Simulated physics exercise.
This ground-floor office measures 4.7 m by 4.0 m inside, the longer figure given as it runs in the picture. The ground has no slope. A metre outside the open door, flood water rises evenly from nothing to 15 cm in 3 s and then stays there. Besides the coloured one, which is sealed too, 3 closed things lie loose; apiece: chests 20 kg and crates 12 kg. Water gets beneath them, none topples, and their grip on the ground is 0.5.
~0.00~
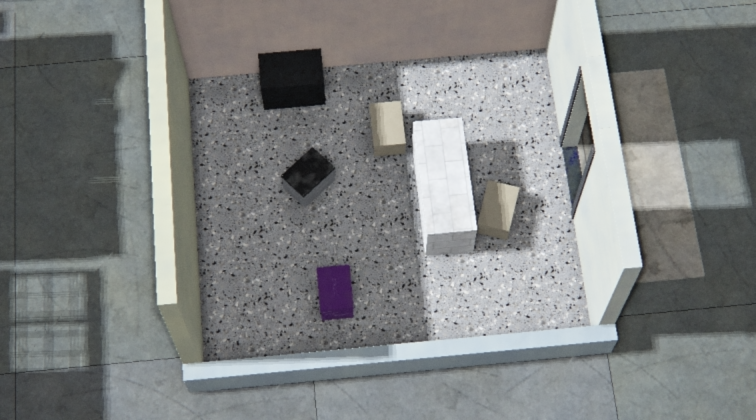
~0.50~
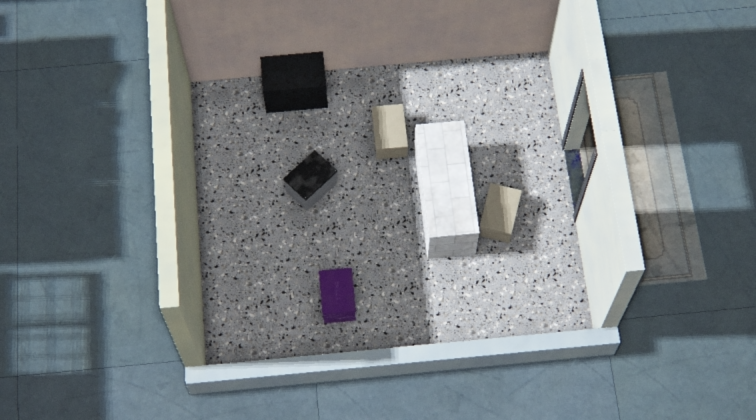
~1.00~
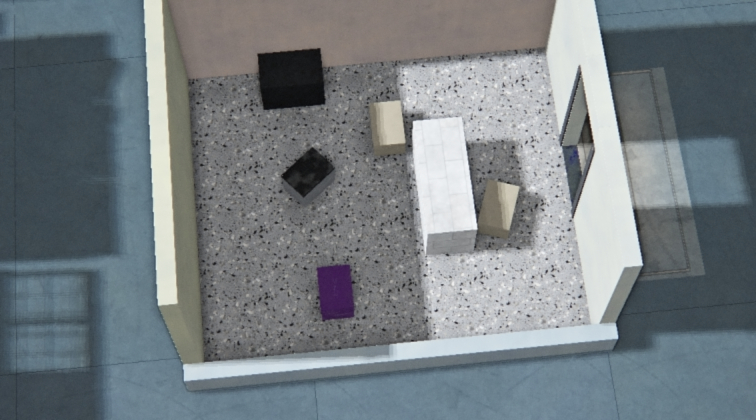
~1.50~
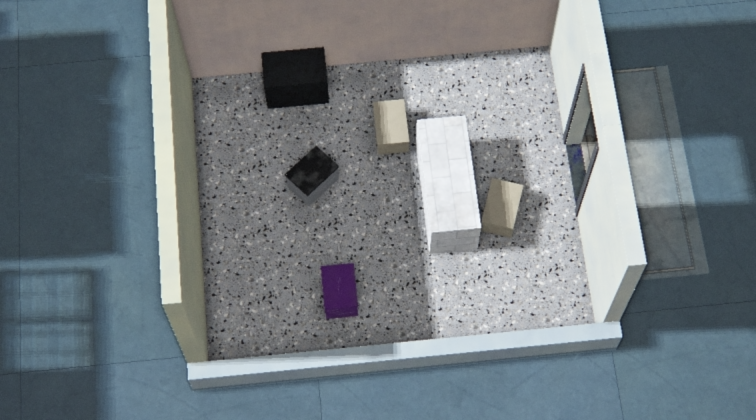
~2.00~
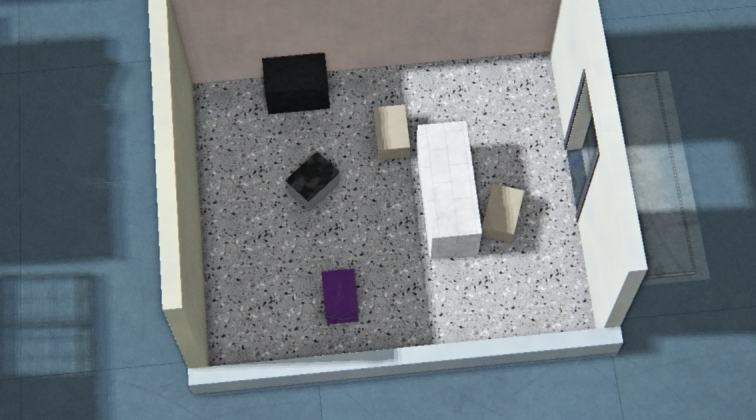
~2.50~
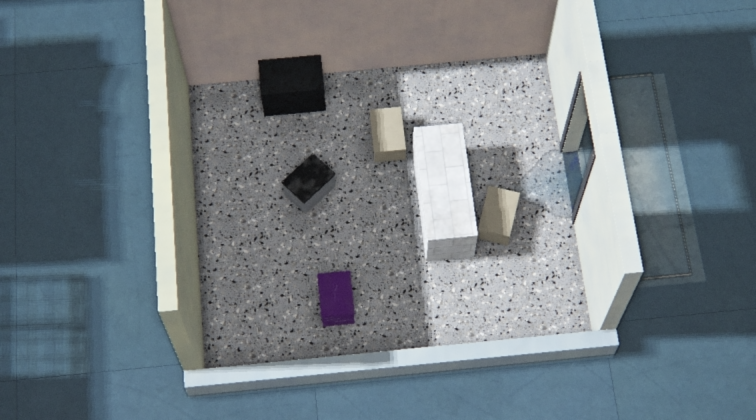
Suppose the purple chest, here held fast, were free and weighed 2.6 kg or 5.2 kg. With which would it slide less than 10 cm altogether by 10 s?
For it, the smaller load will do.
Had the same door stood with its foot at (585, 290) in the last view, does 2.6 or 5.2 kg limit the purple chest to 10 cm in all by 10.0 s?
In that case neither weight holds it.
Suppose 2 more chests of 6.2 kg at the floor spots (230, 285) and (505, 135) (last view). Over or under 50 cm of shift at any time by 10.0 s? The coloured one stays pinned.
In that order: Under, over.
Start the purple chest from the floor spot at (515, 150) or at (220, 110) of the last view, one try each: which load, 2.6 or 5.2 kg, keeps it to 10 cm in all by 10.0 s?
In that order: Neither holds; the smaller is enough.
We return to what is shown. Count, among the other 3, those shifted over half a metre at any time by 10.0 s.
I count 1.
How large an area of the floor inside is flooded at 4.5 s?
About 5.0 m2.
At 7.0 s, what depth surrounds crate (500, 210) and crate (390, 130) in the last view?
About 4 and 1 cm.
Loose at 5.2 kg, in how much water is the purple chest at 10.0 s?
Roughly 2 cm.
After 3.5 s the purple chest would be 0 cm from its start with 2.6 kg and 0 cm from its start with 5.2 kg; 0 cm of water round it then.
After 4.5 s the purple chest would be 0 cm from its start with 2.6 kg and 0 cm from its start with 5.2 kg; 0 cm of water round it then.
After 7.0 s the purple chest would be 0 cm from its start with 2.6 kg and 0 cm from its start with 5.2 kg; 1 cm of water round it then.
After 10.0 s the purple chest would be 0 cm from its start with 2.6 kg and 0 cm from its start with 5.2 kg; 2 cm of water round it then.
